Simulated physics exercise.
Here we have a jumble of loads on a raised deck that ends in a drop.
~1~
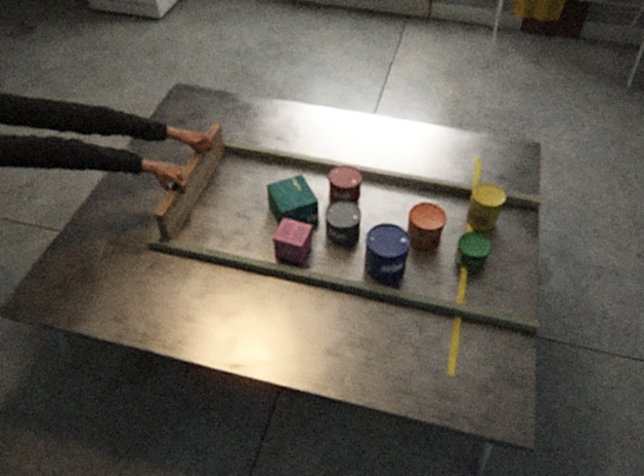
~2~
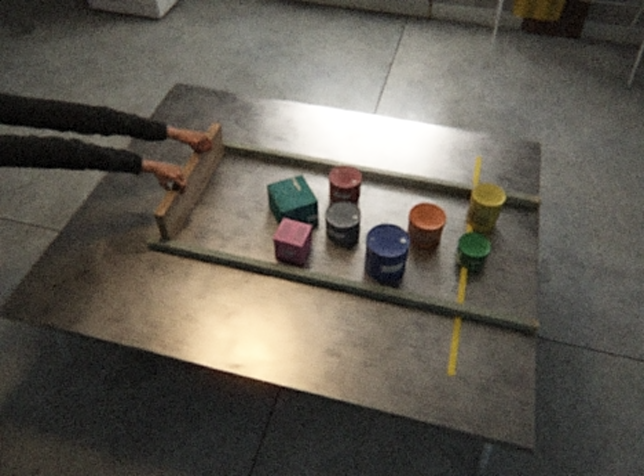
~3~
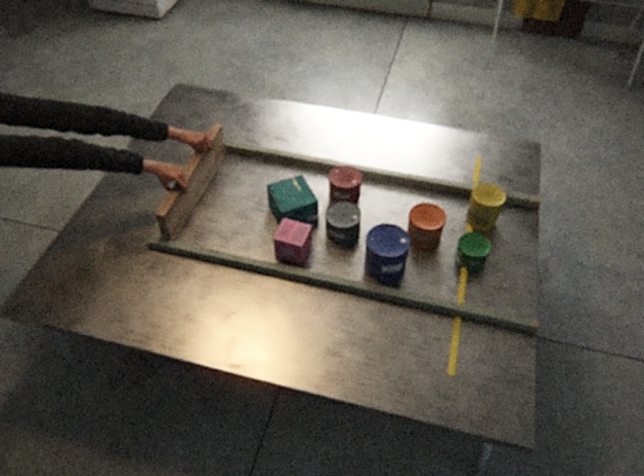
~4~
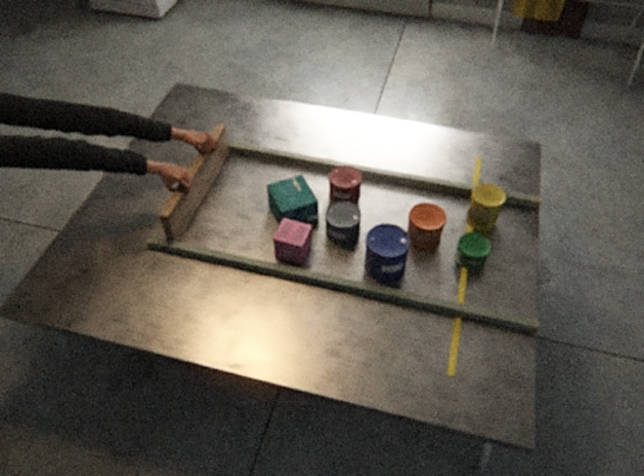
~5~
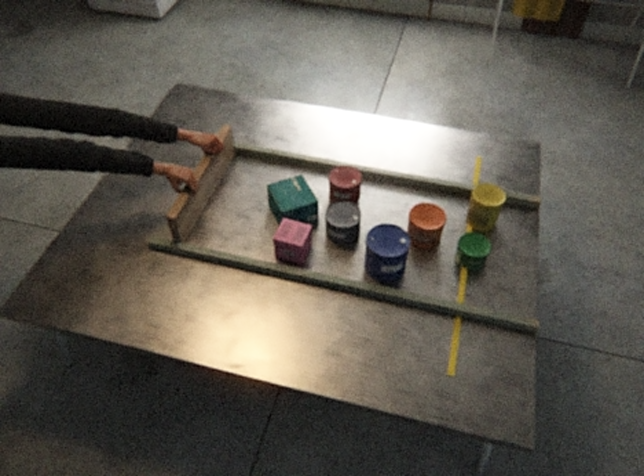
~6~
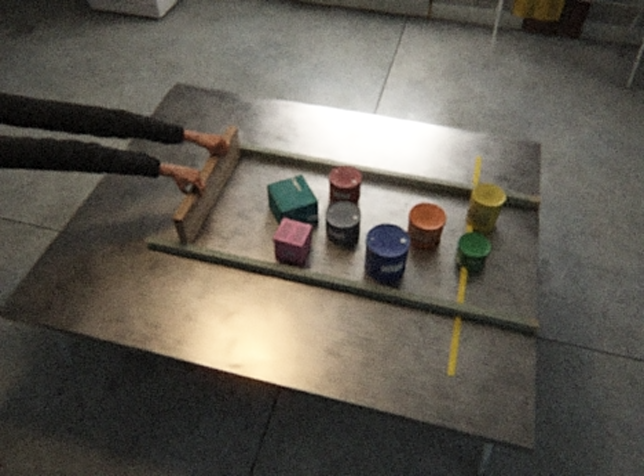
Two hands held a wooden plank at the left of a table, then slid it slightly right between two rails, while the colorful buckets and the green and pink boxes stayed still.
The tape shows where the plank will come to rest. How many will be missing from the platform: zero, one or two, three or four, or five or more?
As it turns out, the number that fall off is one or two.
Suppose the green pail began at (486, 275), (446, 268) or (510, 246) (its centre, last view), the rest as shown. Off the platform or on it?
In that order, it falls; comes down; is lost.
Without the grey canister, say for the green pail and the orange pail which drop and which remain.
The green pail comes down, the orange pail does not fall.
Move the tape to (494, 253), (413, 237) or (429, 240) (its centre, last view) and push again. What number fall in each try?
In that order 5, 0 and 0.
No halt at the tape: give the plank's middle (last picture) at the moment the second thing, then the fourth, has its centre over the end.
First at (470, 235), next at (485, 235).
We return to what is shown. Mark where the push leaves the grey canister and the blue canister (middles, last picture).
First (539, 268), then (523, 291).
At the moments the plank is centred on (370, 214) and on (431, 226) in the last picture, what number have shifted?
6 and 8.
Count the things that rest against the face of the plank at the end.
The number is 3.
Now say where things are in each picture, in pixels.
The first picture shows yellow pail (485, 207); green pail (472, 251); orange pail (426, 225); plank (193, 180); tape (467, 248).
The second picture shows green pail (472, 251); grey canister (343, 223).
The third picture shows orange pail (426, 226); red canister (345, 185).
The fourth picture shows yellow pail (485, 208); turquoise parcel (293, 203).
The fifth picture shows green pail (472, 251); pink tote (293, 242).
The sixth picture shows yellow pail (485, 208); green pail (472, 251); orange pail (426, 226); plank (211, 183); tape (467, 248).
Soon after, none off yet; yellow pail at rest near (485, 208); green pail at rest near (472, 251); orange pail at rest near (426, 226).
In the end, the number that fall off is one or two; gone, green pail.
